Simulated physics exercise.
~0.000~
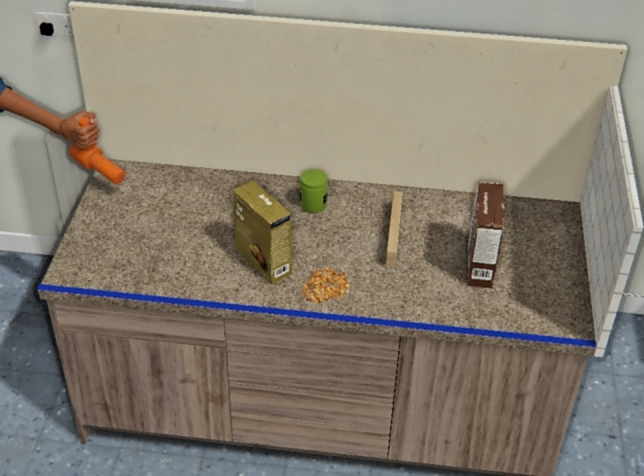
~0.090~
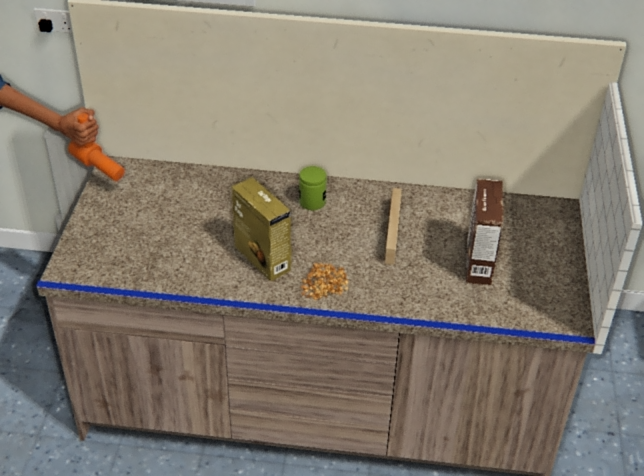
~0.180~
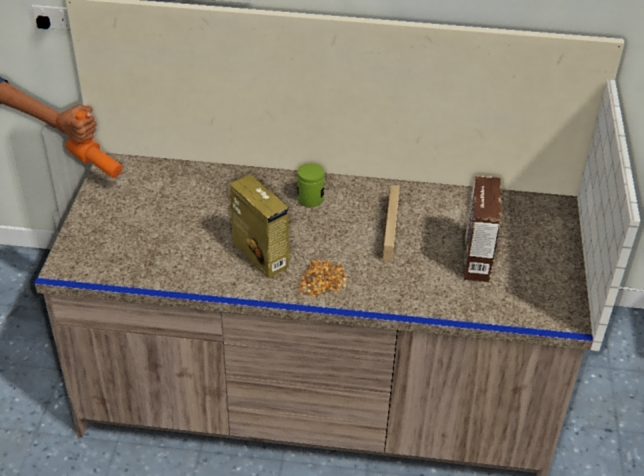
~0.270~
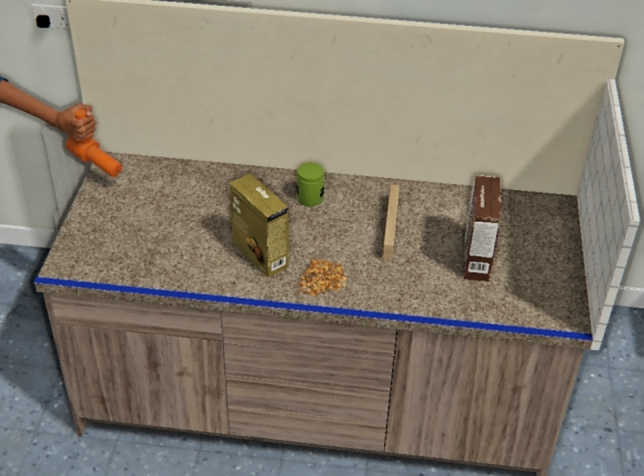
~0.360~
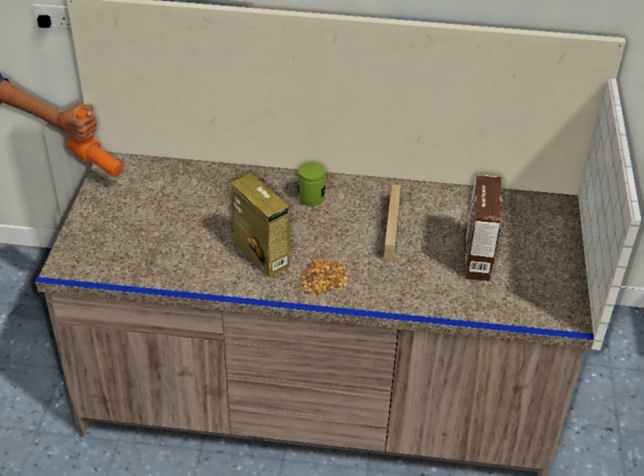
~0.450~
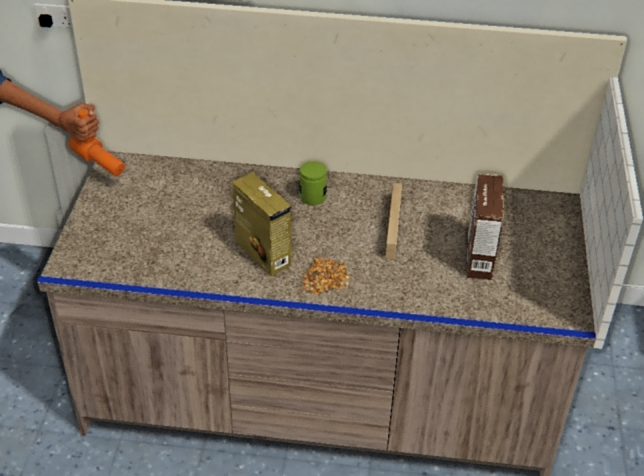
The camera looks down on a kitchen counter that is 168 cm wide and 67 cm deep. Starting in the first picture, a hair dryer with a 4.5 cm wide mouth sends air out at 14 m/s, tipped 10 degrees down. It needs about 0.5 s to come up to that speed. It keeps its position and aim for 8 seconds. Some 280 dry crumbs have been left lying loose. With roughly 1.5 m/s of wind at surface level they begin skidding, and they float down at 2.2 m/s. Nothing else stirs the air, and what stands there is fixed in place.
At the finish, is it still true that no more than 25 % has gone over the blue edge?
Yes, it is still true.
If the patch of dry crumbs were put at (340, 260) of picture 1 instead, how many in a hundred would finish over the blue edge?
30 per cent.
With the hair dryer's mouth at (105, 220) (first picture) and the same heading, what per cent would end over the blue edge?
You'd be looking at something like 15 in a hundred.
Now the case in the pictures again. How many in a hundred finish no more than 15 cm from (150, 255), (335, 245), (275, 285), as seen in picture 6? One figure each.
First spot near 0 %, second near 30 %, third near 30 %.
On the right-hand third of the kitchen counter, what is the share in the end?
I'd put it at about 0 percent.
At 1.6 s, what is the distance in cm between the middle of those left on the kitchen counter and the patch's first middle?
Centre offset: Approx. 0 cm.
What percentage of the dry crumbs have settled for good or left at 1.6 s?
Estimated share: Near 20 %.
After 1.6 s, 0 % are over the blue edge; the middle of those still in play is near (329, 277); 22 % have settled or left.
After 2.6 s, 0 % are over the blue edge; the middle of those still in play is near (329, 277); 27 % have settled or left.
After 4.4 s, 0 % are over the blue edge; the middle of those still in play is near (329, 277); 34 % have settled or left.
After 8.0 s, at the end, 0 % are over the blue edge; the middle of those still in play is near (329, 277).
